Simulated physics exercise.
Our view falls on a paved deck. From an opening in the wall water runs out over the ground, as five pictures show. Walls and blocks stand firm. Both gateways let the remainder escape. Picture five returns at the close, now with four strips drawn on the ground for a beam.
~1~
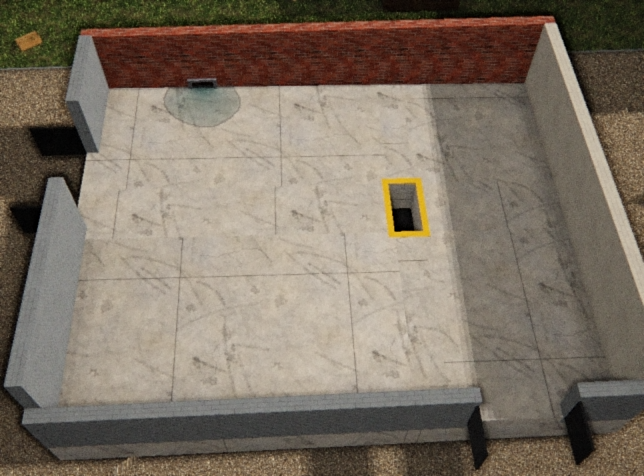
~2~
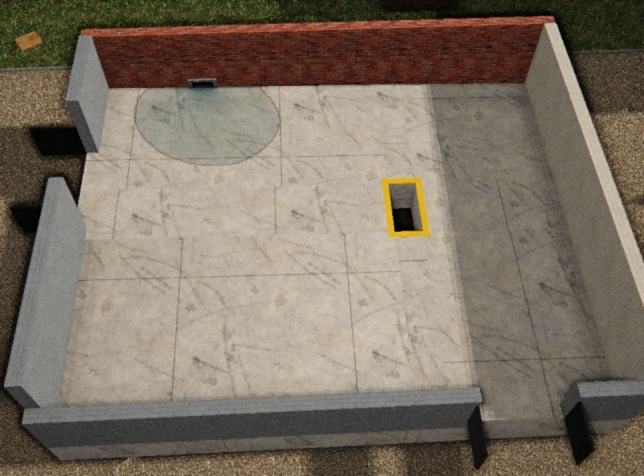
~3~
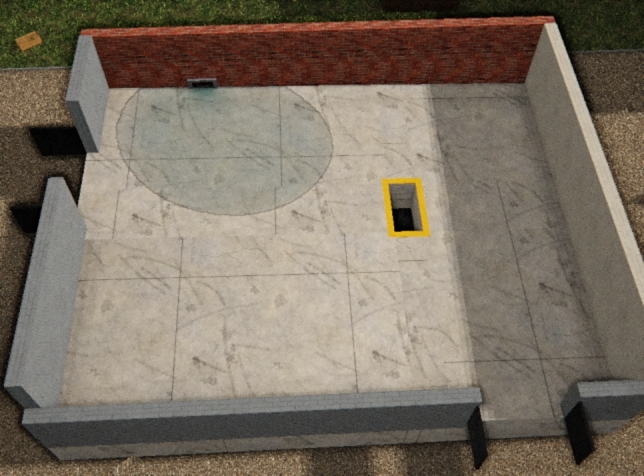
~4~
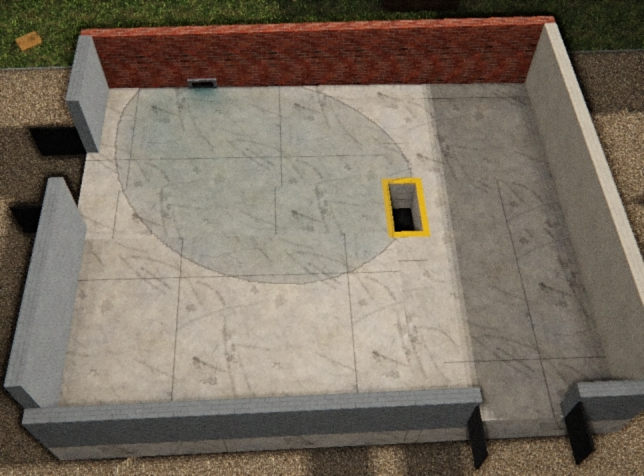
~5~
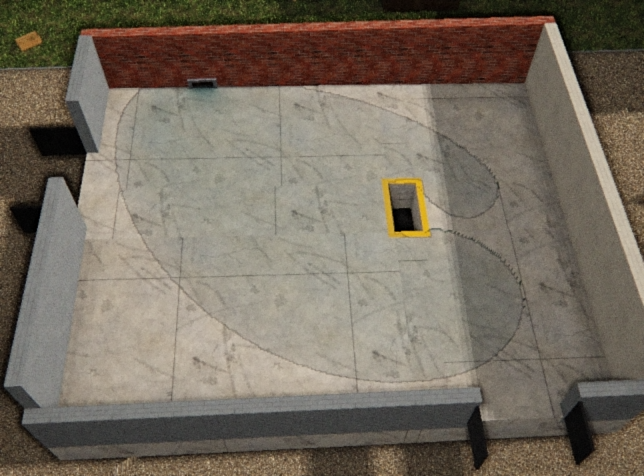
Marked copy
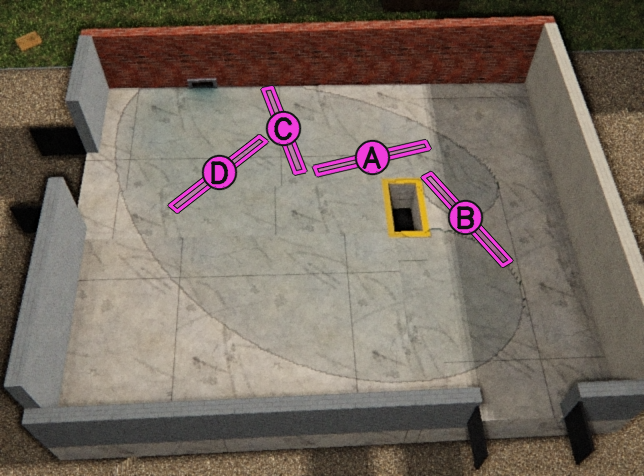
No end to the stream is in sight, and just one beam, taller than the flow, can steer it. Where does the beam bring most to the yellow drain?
Place B.
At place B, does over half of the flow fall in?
No, it does not.
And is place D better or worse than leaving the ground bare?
It is worse.
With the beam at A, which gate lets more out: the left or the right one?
More leaves on the right.
On the marked copy, A from (316, 170) to (427, 145); B from (427, 175) to (506, 263); C from (267, 88) to (299, 172); D from (173, 208) to (262, 139).
With A, about 13 % of the stream runs into the yellow drain, about 82 % out by the gates.
With B, about 26 % of the stream runs into the yellow drain, about 70 % out by the gates.
With C, about 11 % of the stream runs into the yellow drain, about 85 % out by the gates.
With D, about 14 % of the stream runs into the yellow drain, about 80 % out by the gates.
